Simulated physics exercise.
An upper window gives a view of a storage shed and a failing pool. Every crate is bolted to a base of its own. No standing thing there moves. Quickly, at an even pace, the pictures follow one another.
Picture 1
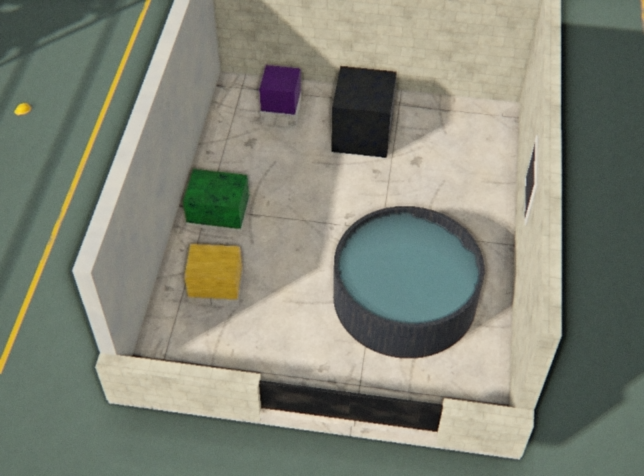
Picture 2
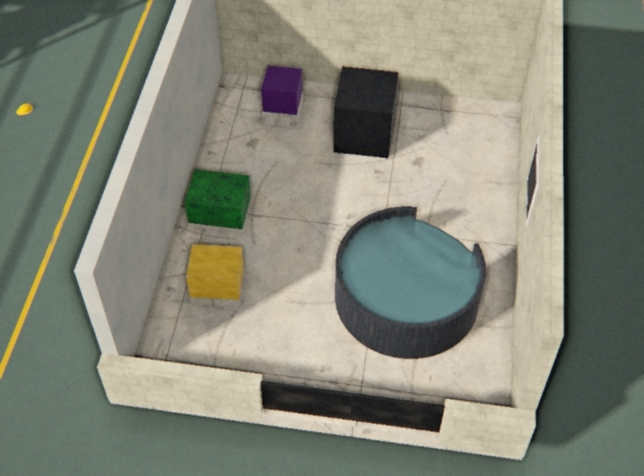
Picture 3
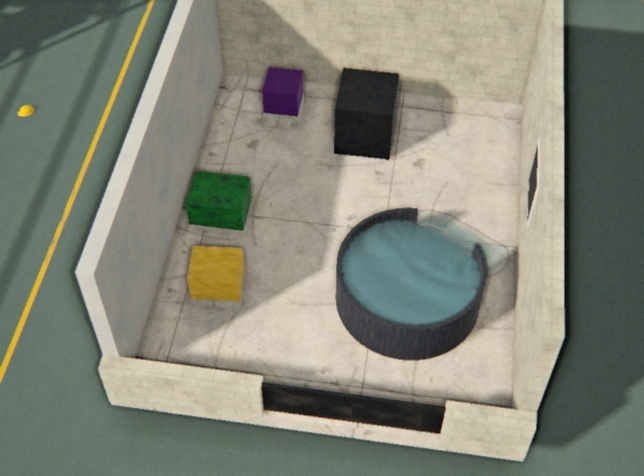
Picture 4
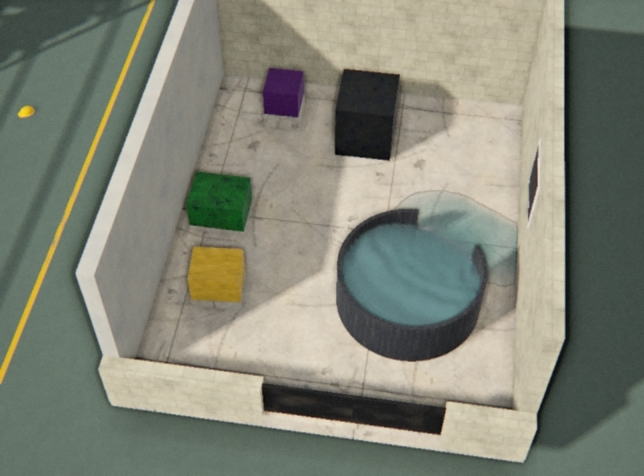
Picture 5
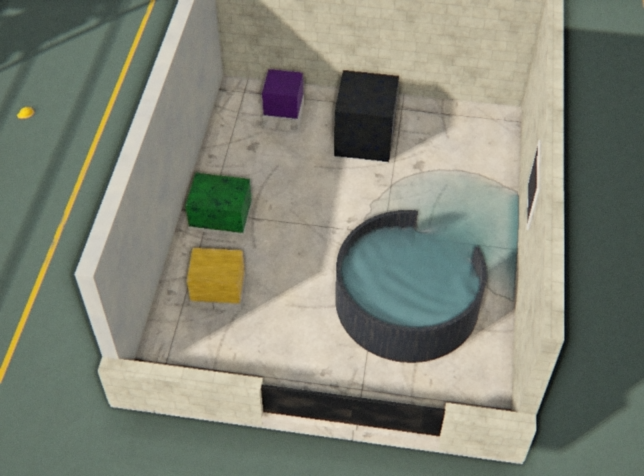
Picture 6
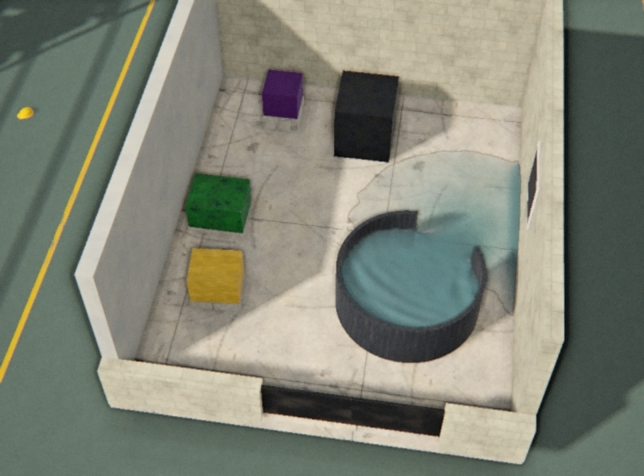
In a walled storage shed seen from above, a round, dark-sided pool stands whole, then a gap opens on its far side and water pours out, spreading across the pale floor toward the back and along the right wall.
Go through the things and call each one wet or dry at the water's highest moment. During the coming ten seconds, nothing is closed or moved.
Called one by one: The yellow crate is dry; the purple crate is dry; the green crate is wet.
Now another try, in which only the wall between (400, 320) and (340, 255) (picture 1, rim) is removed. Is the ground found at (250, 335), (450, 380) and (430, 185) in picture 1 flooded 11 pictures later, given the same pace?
Okay, the first is waterlogged, the next is waterlogged, and the last is left untouched.
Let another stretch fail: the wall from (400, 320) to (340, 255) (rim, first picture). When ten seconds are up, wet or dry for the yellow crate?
My reading: The yellow crate is topped.
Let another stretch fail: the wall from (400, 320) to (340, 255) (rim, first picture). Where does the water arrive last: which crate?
The purple-painted one.
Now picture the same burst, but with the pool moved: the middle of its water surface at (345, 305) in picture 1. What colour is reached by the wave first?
Answer: The crate marked purple, before any other.
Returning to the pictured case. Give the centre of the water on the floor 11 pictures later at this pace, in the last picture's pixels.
My reading is close to (439, 229).
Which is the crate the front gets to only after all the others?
Result - the yellow-painted one.
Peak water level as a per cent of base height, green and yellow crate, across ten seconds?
260 and 60 %, roughly.
A moment on, water covers 30 % of the floor; the yellow crate not reached, the purple crate not reached, the green crate not reached.
Next, water covers 35 % of the floor; the yellow crate not reached, the purple crate not reached, the green crate not reached.
Then, water covers 45 % of the floor; the yellow crate not reached, the purple crate water round its plinth, the green crate not reached.
Later, water covers 90 % of the floor; the yellow crate water round its plinth, the purple crate water round its plinth, the green crate water round its plinth.
In the end, water covers 100 % of the floor; the yellow crate stayed above the water, the purple crate stayed above the water, the green crate was topped.
